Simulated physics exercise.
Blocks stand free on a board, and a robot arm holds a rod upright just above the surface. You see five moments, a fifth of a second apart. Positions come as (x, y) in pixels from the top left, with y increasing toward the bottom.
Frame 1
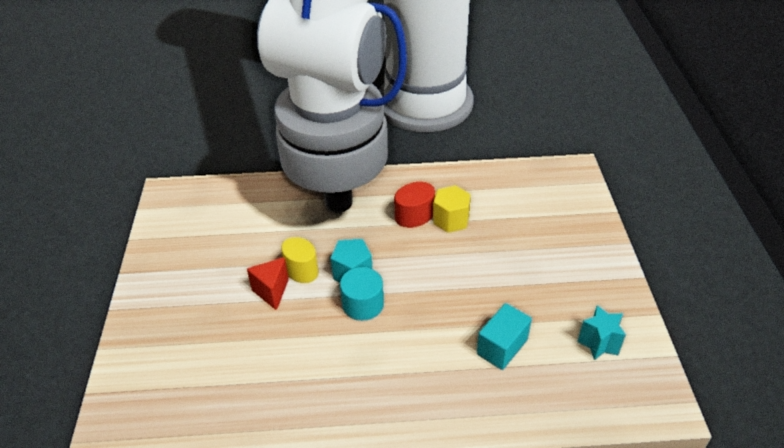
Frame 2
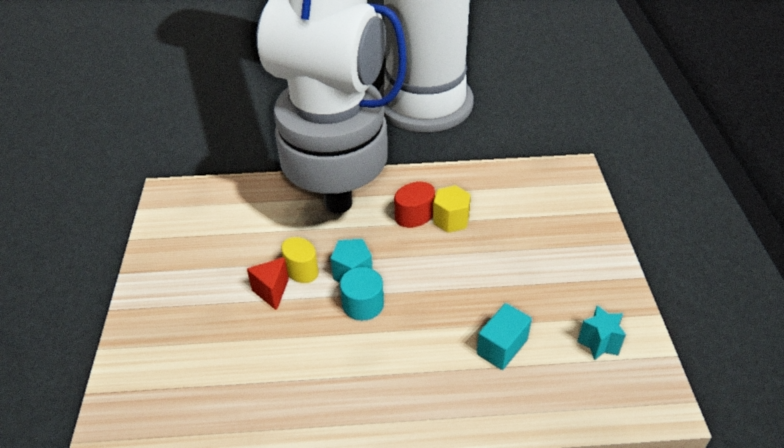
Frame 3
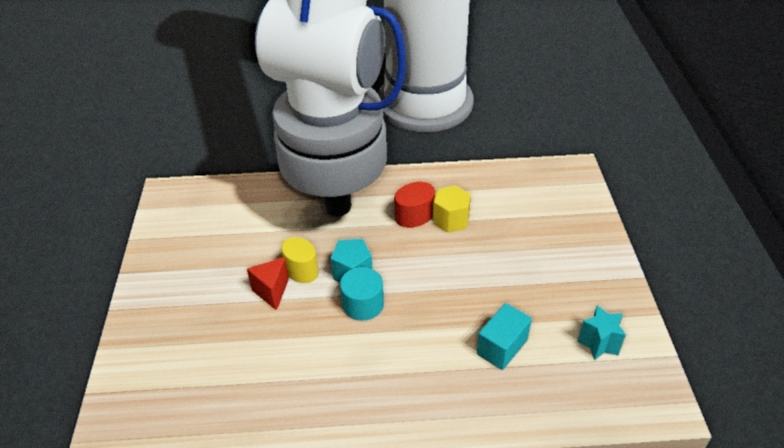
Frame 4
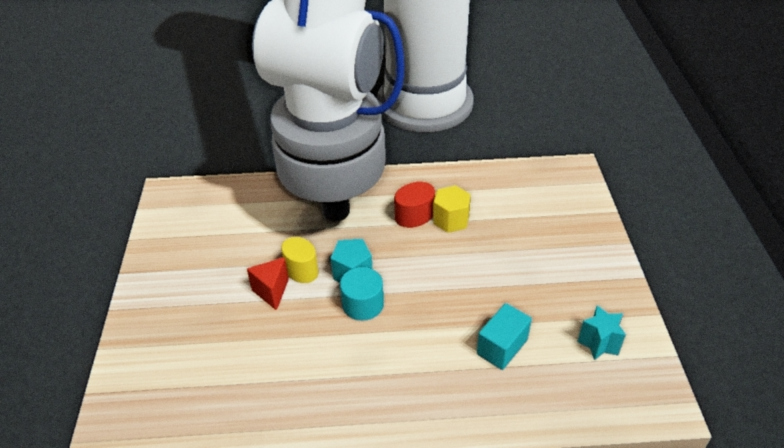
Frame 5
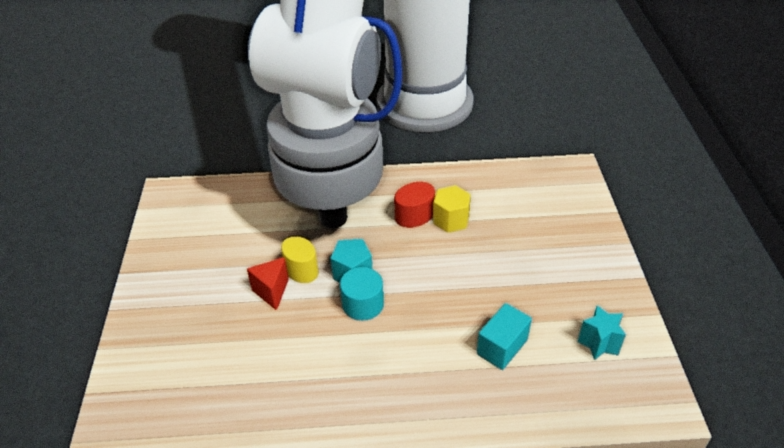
A robot arm moves its rod slightly toward the unmoving yellow and turquoise blocks.
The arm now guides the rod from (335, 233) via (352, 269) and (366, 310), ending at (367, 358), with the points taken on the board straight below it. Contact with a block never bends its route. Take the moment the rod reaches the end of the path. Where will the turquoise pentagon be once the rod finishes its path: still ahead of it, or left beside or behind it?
It is still ahead of the rod.
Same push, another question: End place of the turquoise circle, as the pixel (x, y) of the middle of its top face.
At roughly (421, 384).
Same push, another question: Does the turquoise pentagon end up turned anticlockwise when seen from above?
My answer is yes.
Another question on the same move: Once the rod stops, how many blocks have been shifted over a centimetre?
By the end, two blocks will have moved.
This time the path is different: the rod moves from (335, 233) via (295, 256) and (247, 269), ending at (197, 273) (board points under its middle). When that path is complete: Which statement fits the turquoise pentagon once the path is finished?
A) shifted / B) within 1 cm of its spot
My answer is option B.
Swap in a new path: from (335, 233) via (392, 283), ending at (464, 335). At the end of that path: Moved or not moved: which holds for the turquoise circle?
That block is going to get moved.
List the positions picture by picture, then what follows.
In the first frame, rod's lower end at (339, 205); yellow oval block at (298, 248); turquoise pentagon at (351, 251); turquoise circle at (361, 282).
In the second frame, rod at (339, 206); blocks still.
In the third frame, rod at (338, 209); blocks still.
In the fourth frame, rod at (336, 213); blocks still.
In the fifth frame, rod at (334, 220); yellow oval block at (298, 248); turquoise pentagon at (351, 251); turquoise circle at (361, 282).
What follows on the original path. One third of the way, rod at (351, 257); turquoise pentagon at (359, 272); turquoise circle at (372, 303).
Two thirds of the way, rod at (365, 299); turquoise pentagon at (371, 317); turquoise circle at (393, 347).
At the end, rod at (366, 346); yellow oval block still; turquoise pentagon at (382, 364), turned 20° anticlockwise; turquoise circle at (421, 384).
